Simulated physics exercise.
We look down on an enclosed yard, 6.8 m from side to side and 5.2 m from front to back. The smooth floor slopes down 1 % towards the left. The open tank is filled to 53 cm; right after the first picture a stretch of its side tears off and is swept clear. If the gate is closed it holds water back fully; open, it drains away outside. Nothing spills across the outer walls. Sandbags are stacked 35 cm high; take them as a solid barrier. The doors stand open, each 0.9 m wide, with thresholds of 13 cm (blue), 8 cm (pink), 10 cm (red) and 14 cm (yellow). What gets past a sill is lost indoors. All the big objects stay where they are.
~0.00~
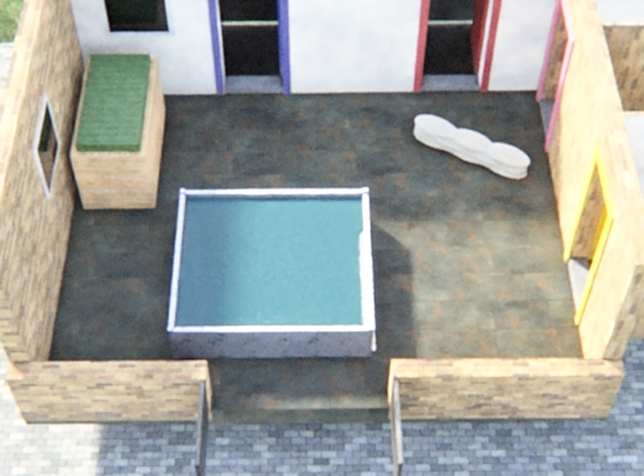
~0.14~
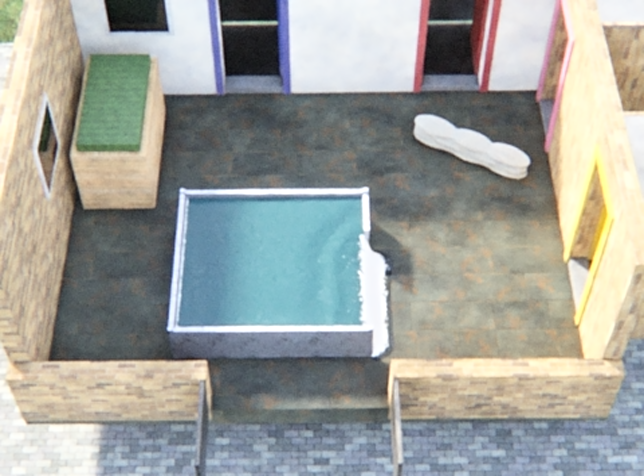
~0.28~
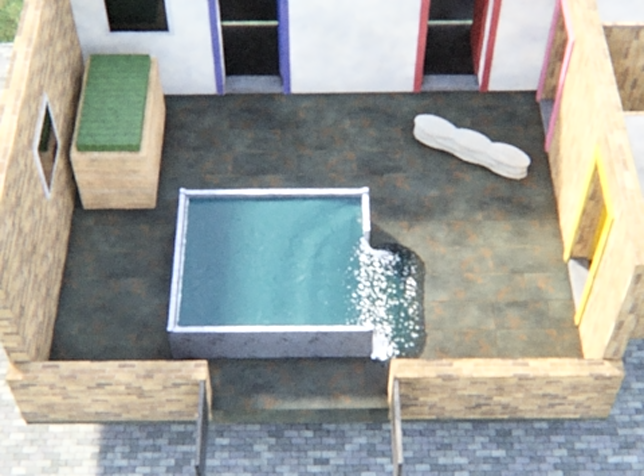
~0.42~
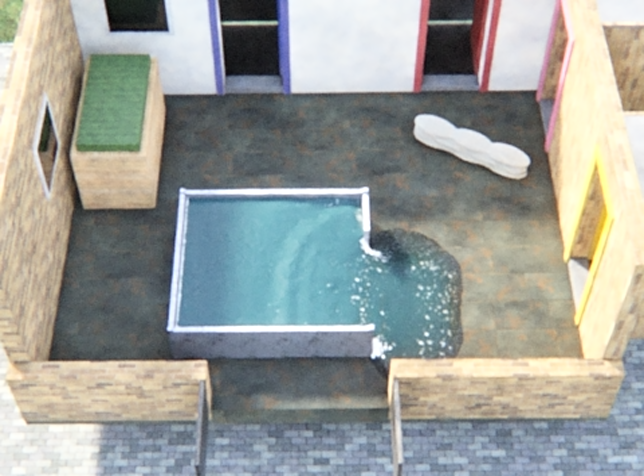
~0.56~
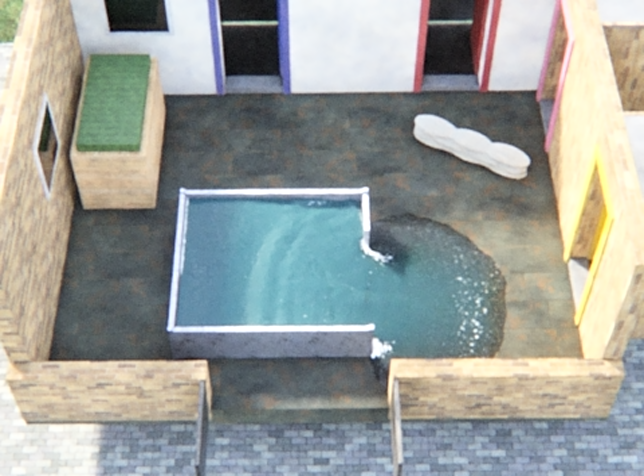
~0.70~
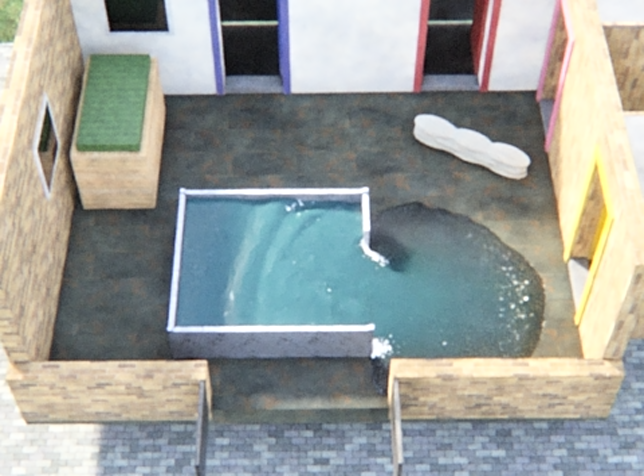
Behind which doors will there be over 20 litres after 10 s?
The water let in: At the blue door it does not reach the limit; at the pink door it stays under the limit; at the red door it stays under the limit; at the yellow door it passes the limit.
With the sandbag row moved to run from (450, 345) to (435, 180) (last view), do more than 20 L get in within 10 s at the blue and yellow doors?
Against that limit: Blue below, yellow below.
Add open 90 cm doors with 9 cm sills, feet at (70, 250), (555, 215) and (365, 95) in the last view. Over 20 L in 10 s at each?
In turn: Not over, over, under.
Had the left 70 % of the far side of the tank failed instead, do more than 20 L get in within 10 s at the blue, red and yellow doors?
Against that limit: Blue above, red below, yellow under.
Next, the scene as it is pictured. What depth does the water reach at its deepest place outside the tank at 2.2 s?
Up to some 38 cm.
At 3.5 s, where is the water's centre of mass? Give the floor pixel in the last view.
Around (399, 278).
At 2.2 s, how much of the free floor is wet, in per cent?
Some 30 per cent of it.
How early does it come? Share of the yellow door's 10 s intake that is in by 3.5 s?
Some 85 per cent by then.
After 1.4 s water covers 25 % of the floor and is deepest (28 cm) near (374, 330); blue door not reached, pink door not reached, red door not reached, yellow door 18 cm at the sill, 16 L in.
After 2.2 s water covers 30 % of the floor and is deepest (38 cm) near (578, 375); blue door not reached, pink door 2 cm at the sill, 0 L in, red door not reached, yellow door 28 cm at the sill, 59 L in.
After 3.5 s water covers 35 % of the floor and is deepest (29 cm) near (521, 190); blue door not reached, pink door 7 cm at the sill, 0 L in, red door 6 cm at the sill, 0 L in, yellow door 23 cm at the sill, 139 L in.
After 6.0 s water covers 75 % of the floor and is deepest (16 cm) near (532, 180); blue door 9 cm at the sill, 0 L in, pink door 7 cm at the sill, 2 L in, red door 7 cm at the sill, 2 L in, yellow door 12 cm at the sill, 164 L in.
After 10.0 s water covers 95 % of the floor and is deepest (17 cm) near (103, 104); blue door 11 cm at the sill, 0 L in, pink door 4 cm at the sill, 3 L in, red door 4 cm at the sill, 2 L in, yellow door 7 cm at the sill, 164 L in.
